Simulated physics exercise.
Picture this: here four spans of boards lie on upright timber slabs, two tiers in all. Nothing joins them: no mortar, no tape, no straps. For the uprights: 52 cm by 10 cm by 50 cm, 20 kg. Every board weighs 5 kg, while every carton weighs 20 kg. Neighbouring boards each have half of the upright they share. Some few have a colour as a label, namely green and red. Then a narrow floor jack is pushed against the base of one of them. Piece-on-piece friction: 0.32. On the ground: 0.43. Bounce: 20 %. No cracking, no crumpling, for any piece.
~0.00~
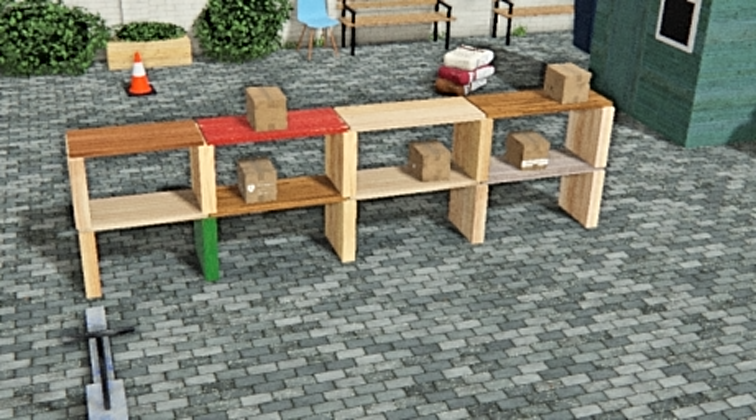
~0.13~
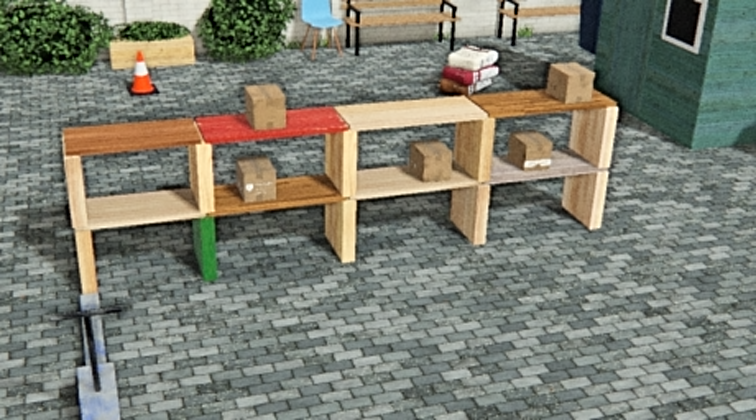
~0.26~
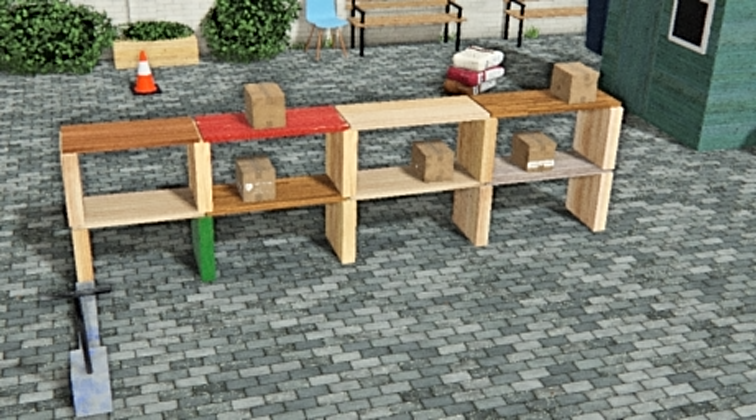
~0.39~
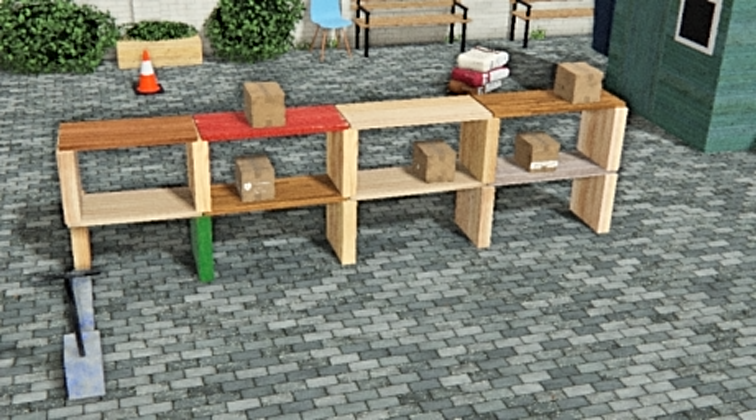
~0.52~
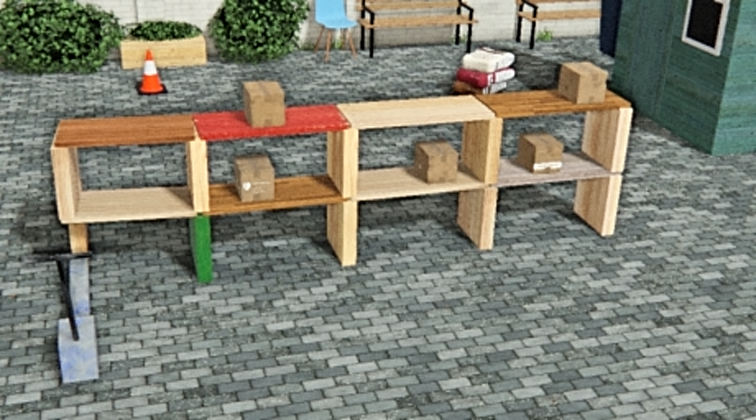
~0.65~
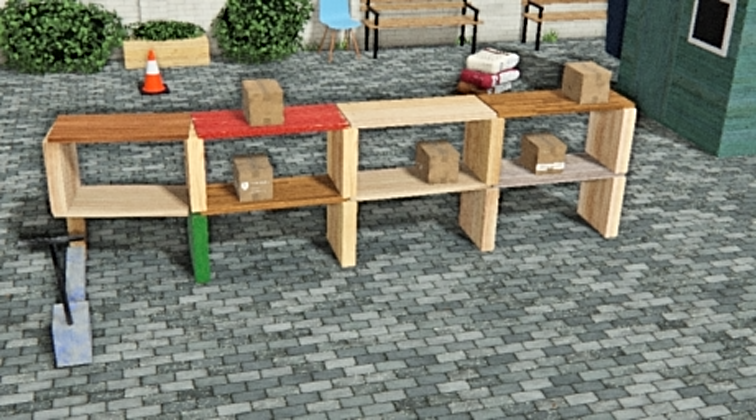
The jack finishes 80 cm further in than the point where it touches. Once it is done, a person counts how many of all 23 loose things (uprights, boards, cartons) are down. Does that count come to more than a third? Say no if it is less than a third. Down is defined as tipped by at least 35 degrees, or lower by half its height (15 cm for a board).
No.
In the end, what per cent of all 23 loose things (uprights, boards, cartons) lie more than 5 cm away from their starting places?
Displaced: 25 %.
After 1.52 s, none of the 23 pieces down, 4 disturbed.
After 2.16 s, 3 of the 23 pieces down; red board 46 mm from its place.
In the end (4.7 s), 3 of the 23 pieces down; green upright unmoved; red board 45 mm from its place. That is 13 per cent. From the last view, middles, green upright near (198, 235), red board near (268, 123).
